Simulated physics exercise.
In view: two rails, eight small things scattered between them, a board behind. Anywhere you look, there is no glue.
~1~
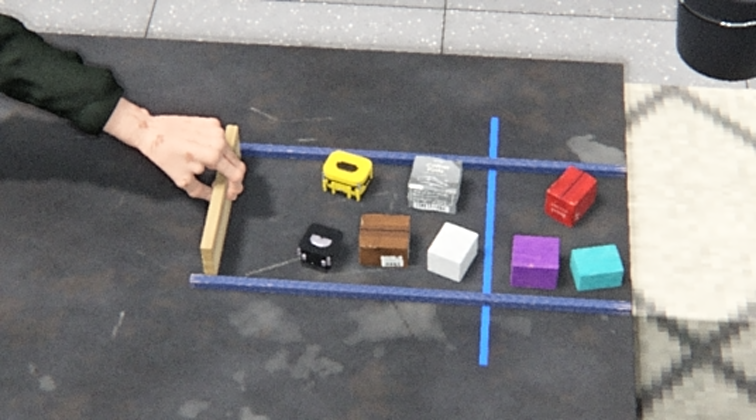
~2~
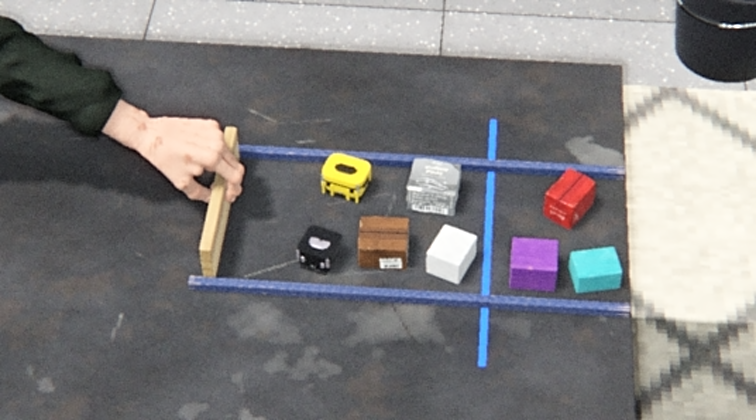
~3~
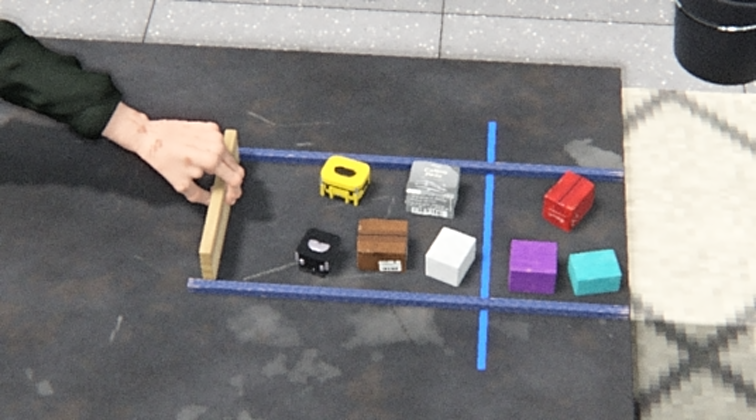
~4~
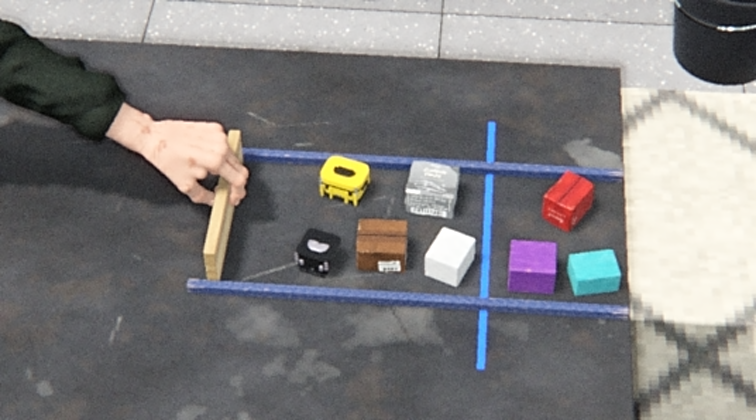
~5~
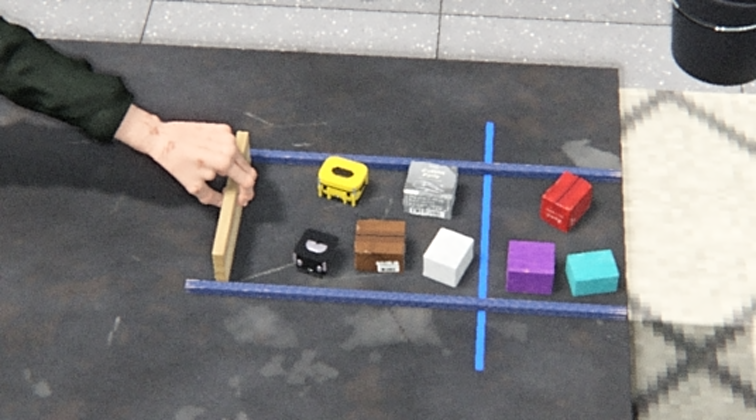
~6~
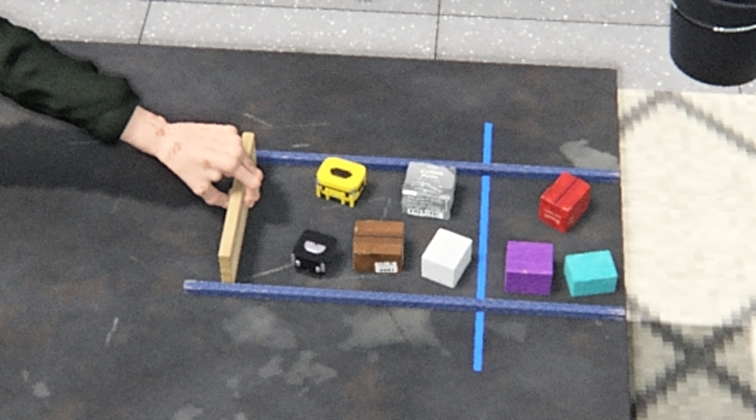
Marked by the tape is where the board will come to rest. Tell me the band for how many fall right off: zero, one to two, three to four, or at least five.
Once the board stops, one or two are missing from the table.
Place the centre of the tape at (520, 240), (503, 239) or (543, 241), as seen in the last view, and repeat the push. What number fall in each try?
Per try: 3; 2; 4.
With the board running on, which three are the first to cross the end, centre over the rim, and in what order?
Listed earliest first, they are the turquoise block, then the purple block, then the red box.
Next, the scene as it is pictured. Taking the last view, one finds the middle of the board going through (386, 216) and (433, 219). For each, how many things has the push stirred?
At the first spot 5, then 7.
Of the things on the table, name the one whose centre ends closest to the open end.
That would be the purple block.
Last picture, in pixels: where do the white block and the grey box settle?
The white block comes to rest at (584, 266), and the grey box comes to rest at (552, 202).
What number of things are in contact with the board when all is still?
The count in contact is 2.
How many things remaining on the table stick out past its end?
Count: 1.
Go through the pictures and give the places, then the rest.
Turquoise block (596, 268); red box (571, 197); purple block (535, 262); board (222, 200); tape (489, 232), in the first picture.
Red box (570, 199); brown box (383, 243), in the second picture.
Purple block (533, 267); yellow case (346, 181), in the third picture.
Turquoise block (594, 272); white block (450, 257), in the fourth picture.
Red box (566, 202); board (233, 206), in the fifth picture.
Turquoise block (590, 274); red box (565, 202); purple block (529, 268); board (239, 207); tape (483, 238), in the sixth picture.
Early on, none off yet; turquoise block at rest near (590, 274); red box at rest near (565, 202); purple block at rest near (529, 268).
A while later, none off yet; turquoise block at rest near (592, 274); red box at rest near (565, 202); purple block travelled a little near (544, 269).
Finally, the number that fall off is one or two; lost, turquoise block.
